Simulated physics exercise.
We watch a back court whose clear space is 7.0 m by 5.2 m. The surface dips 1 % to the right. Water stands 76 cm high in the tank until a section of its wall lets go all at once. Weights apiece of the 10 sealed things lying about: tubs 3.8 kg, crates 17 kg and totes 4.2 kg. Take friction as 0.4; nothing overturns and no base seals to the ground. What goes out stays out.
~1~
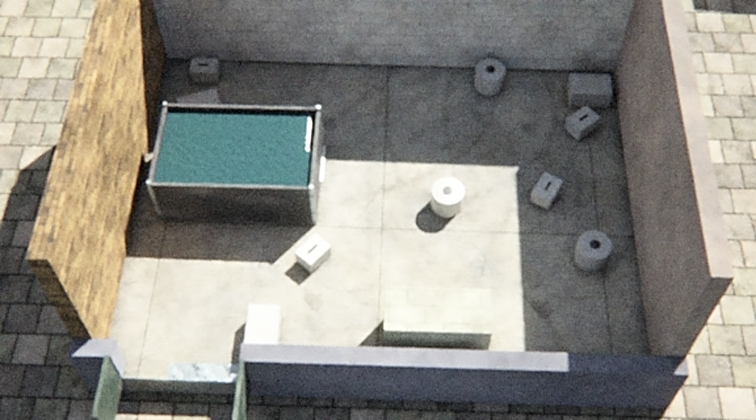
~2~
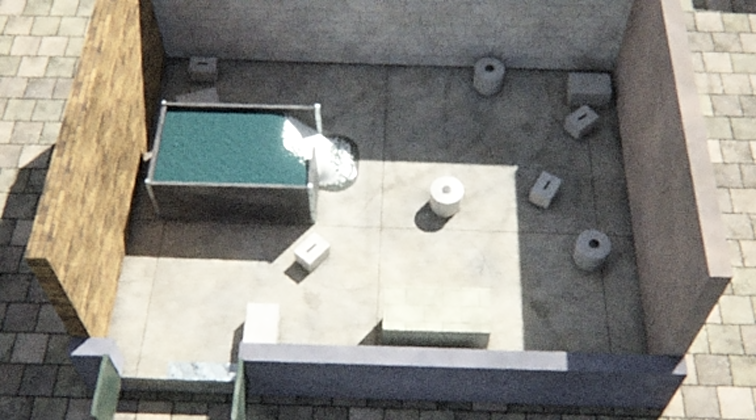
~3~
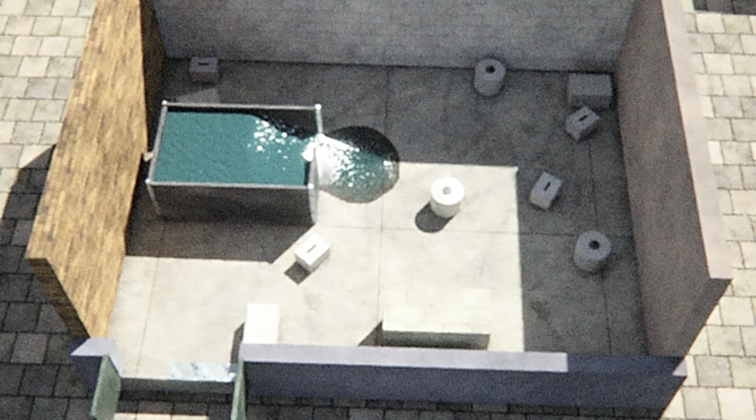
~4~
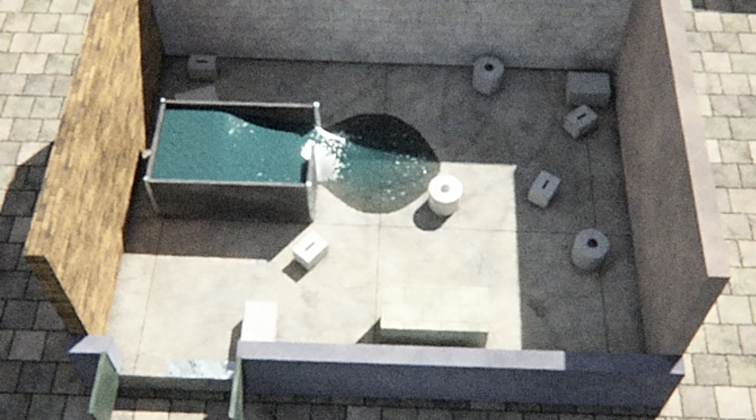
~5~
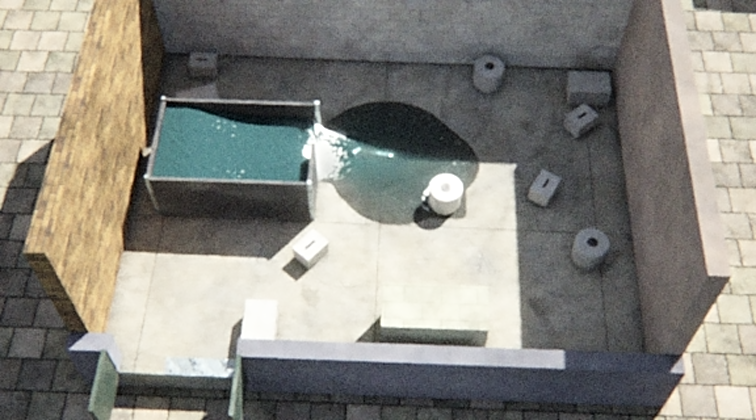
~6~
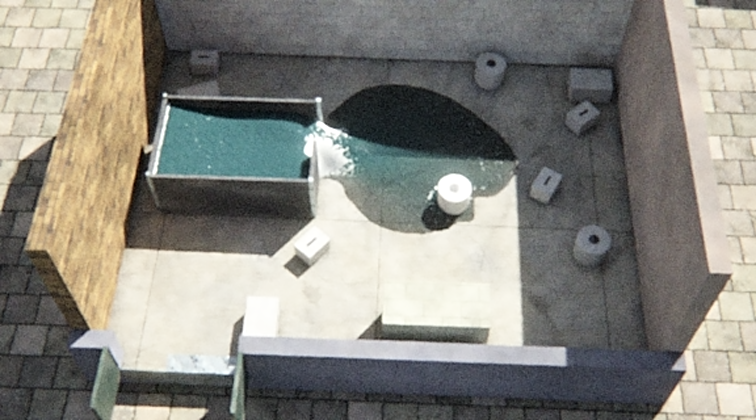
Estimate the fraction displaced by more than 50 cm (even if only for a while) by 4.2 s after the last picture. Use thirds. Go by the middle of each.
It is from one to two thirds.
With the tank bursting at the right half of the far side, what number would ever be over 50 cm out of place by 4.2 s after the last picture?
In that case 7 of them.
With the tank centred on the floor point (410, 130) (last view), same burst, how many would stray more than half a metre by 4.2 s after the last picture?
Then 5.
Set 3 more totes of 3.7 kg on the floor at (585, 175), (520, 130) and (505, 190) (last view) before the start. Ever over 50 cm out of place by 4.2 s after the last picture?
In turn: More, past it, more.
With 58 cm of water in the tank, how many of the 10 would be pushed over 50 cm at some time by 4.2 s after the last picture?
Then 6.
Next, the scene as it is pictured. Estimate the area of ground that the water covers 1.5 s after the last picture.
Roughly 21 m2.
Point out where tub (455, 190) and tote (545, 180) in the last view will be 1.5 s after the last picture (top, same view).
Near (606, 285) and (629, 224).
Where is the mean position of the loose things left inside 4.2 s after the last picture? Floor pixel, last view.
Around (430, 223).
Then, 0.4 s after the last picture 1 of 10 are over 50 cm from their spots; 0 afloat.
Then, 1.5 s after the last picture 4 of 10 are over 50 cm from their spots; 6 afloat.
Then, 2.8 s after the last picture 6 of 10 are over 50 cm from their spots; 6 afloat.
Then, 4.2 s after the last picture 6 of 10 are over 50 cm from their spots, and 6 have been at some point; 6 afloat.
